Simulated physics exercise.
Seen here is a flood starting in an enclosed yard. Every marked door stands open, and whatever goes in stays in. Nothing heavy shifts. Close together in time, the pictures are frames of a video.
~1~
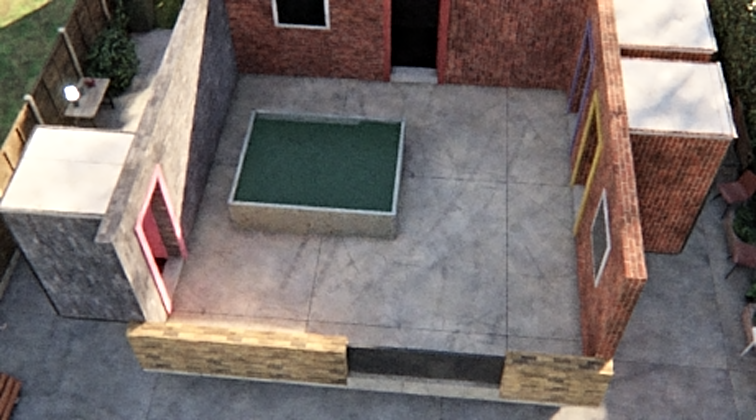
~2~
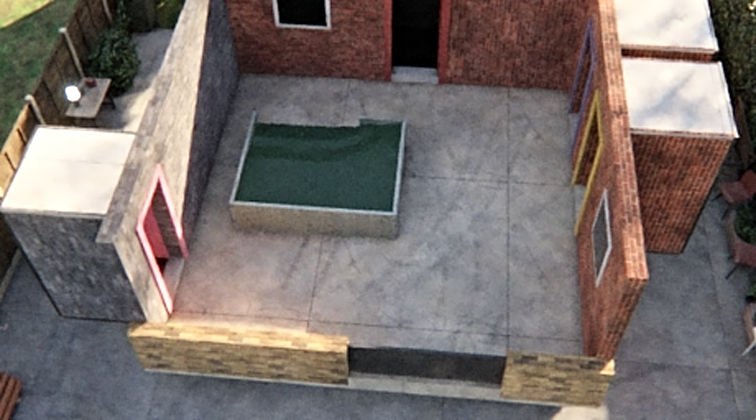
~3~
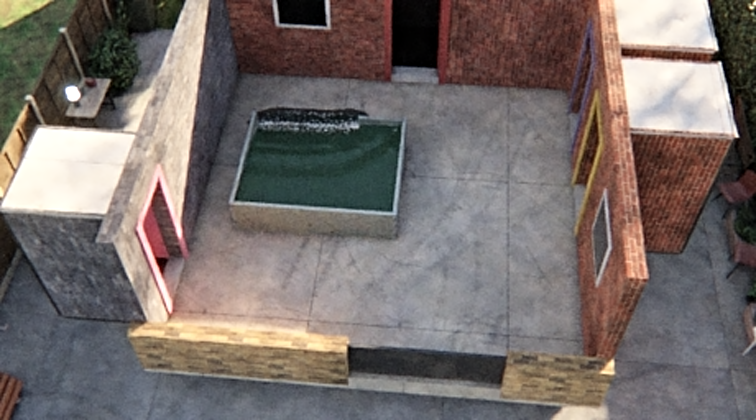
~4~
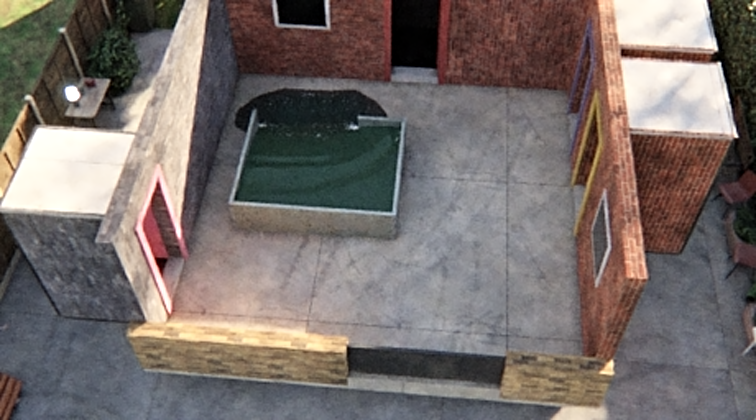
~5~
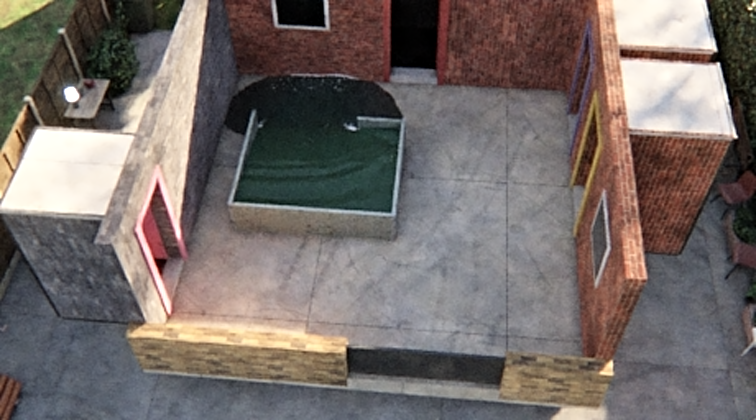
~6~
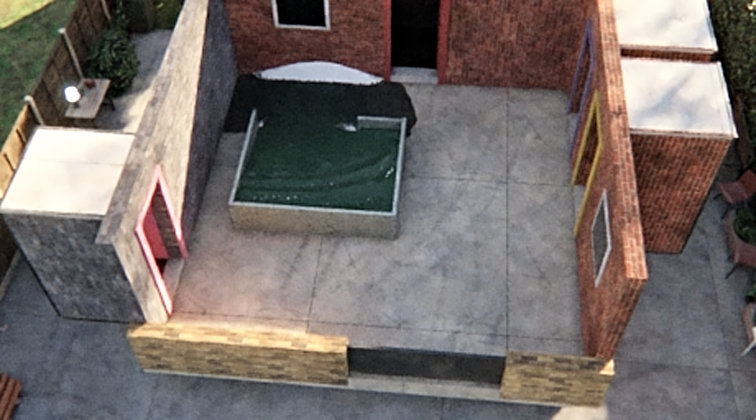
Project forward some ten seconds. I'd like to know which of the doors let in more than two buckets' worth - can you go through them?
Sure: The blue door lets in more; the yellow door does not; the red door does not; the pink door does not.
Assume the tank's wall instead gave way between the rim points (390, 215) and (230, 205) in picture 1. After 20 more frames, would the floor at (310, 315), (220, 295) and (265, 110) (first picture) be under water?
In turn: Inundated, then inundated, then untouched.
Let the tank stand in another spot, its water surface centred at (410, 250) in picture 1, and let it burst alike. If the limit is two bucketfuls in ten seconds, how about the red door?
Red: Overshoots.
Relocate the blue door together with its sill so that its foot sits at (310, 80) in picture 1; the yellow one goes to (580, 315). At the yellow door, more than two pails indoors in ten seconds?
The yellow door is spared.
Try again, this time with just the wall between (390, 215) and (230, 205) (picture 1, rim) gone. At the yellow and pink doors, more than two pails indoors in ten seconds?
Briefly, the yellow one remains below the line and the pink one crosses the line.
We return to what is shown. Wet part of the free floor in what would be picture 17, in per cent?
I'd guess some 30 per cent.
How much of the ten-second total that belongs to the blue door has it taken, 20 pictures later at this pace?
Estimate: Roughly 10 %.
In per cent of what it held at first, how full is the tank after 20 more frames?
Near 34 in a hundred.
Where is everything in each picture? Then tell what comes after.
In the first frame, still water in the open tank at (321, 163).
In the second frame, water pours out on the open tank's far side and has run to a hidden place.
In the third frame, the front is at a hidden place, out from the gap on the open tank's far side.
In the fourth frame, the front is at (245, 111), out from the gap on the open tank's far side.
In the fifth frame, water pours out on the open tank's far side and has run to (276, 77).
In the sixth frame, water pours out on the open tank's far side and has run to (245, 76).
A moment on, water covers 15 % of the floor; the blue door not reached, the yellow door not reached, the red door wet at the sill, nothing in, the pink door not reached.
Next, water covers 30 % of the floor; the blue door not reached, the yellow door not reached, the red door wet at the sill, nothing in, the pink door not reached.
Then, water covers 55 % of the floor; the blue door over two buckets in, the yellow door wet at the sill, nothing in, the red door wet at the sill, nothing in, the pink door wet at the sill, nothing in.
Later, water covers 90 % of the floor; the blue door far over two buckets in, the yellow door wet at the sill, nothing in, the red door wet at the sill, nothing in, the pink door wet at the sill, nothing in.
In the end, water covers 100 % of the floor; the blue door far over two buckets in, the yellow door wet at the sill, nothing in, the red door wet at the sill, nothing in, the pink door wet at the sill, nothing in.
